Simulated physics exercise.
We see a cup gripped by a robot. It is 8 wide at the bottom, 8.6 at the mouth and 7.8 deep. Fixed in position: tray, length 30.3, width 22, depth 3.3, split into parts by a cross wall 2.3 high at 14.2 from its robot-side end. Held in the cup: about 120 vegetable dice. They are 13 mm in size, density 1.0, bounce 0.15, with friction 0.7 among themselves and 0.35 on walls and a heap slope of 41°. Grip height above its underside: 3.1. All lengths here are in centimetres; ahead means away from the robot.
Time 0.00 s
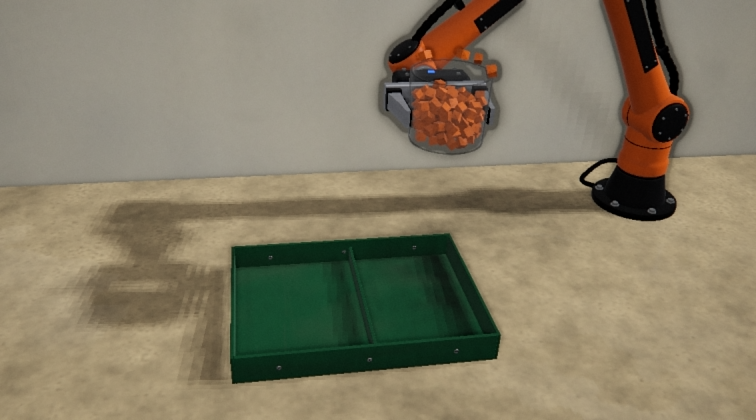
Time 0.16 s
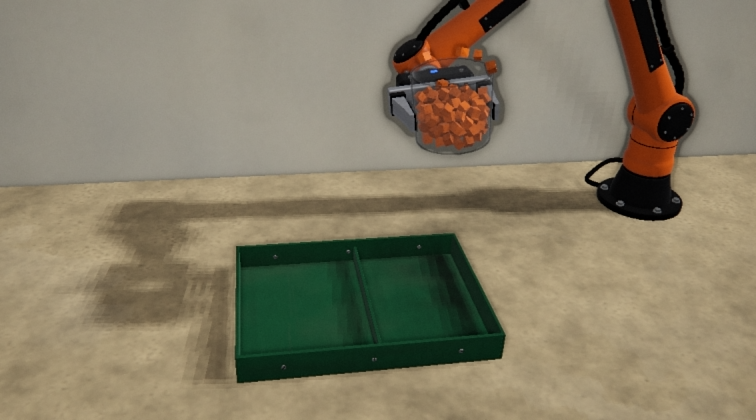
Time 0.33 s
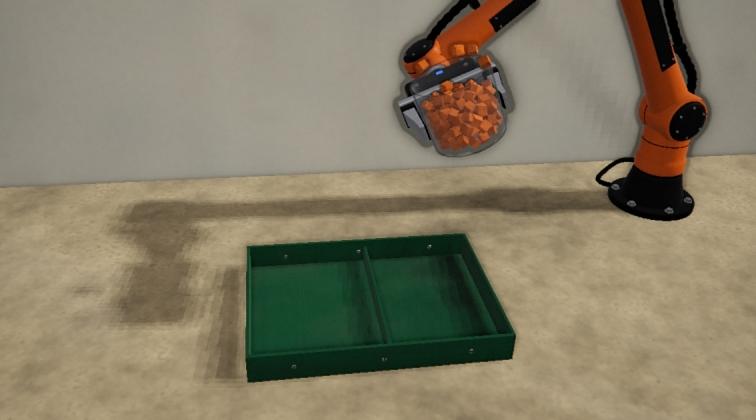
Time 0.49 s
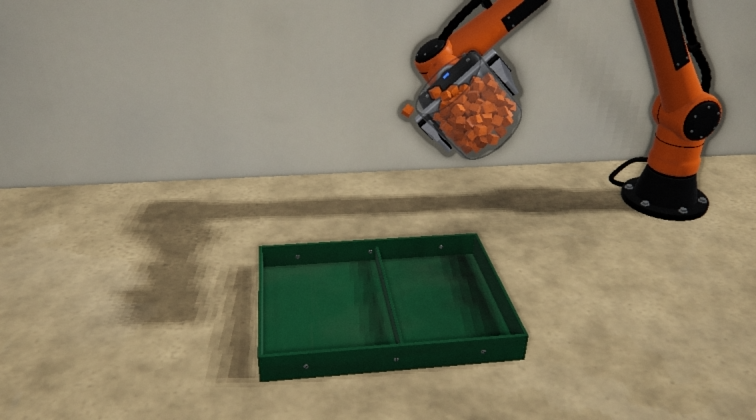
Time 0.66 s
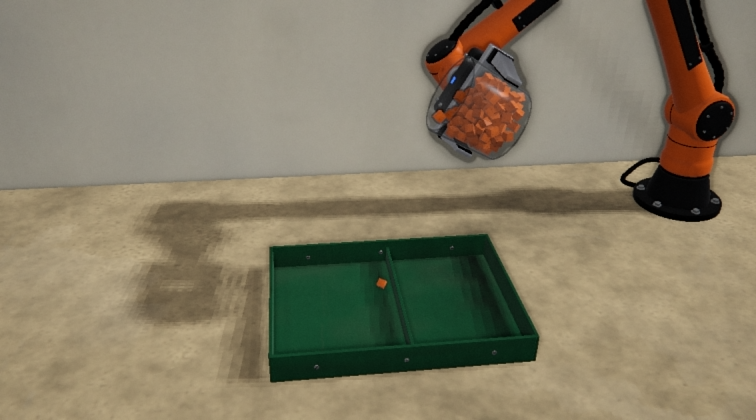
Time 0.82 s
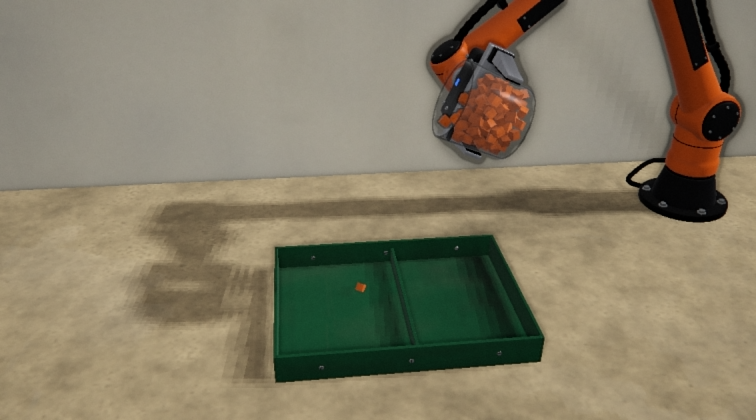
In the video, an orange robot arm tilts a clear cup of orange vegetable dice to the left above a divided green tray, and one piece drops into the tray's left section while the rest stay in the cup.
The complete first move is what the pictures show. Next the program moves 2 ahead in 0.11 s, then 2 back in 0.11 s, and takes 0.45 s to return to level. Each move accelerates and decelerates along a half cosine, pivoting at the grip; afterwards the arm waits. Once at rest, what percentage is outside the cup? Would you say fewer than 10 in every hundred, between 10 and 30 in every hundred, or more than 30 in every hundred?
Fewer than 10 in every hundred.
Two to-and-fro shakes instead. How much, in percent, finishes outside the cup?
5 %.
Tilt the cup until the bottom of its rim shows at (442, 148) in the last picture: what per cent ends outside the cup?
Around 20 per cent of it.
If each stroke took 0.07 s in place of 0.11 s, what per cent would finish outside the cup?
About 10 per cent in that case.
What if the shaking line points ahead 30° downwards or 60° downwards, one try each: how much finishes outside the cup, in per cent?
First try some 0 %, second try some 0 %.
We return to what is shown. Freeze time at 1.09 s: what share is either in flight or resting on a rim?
I'd put it near 1 per cent.
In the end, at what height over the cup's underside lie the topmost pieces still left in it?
8.0 cm.
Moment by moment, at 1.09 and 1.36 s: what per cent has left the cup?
Around 0 % and around 0 %.
By 1.09 s, tilted 64° forward, highest piece 29 above the table; 114 in the cup, 1 in the far-side part, 1 in flight or on a rim.
By 1.36 s, tilted 13° forward, highest piece 31 above the table; 114 in the cup, 2 in the far-side part.
By 1.69 s, level, highest piece 32 above the table; 114 in the cup, 2 in the far-side part.
By 2.74 s, level, highest piece 32 above the table; 114 in the cup, 2 in the far-side part.
Final count, 114 in the cup, 2 in the far-side part. That is 2 % outside the cup.
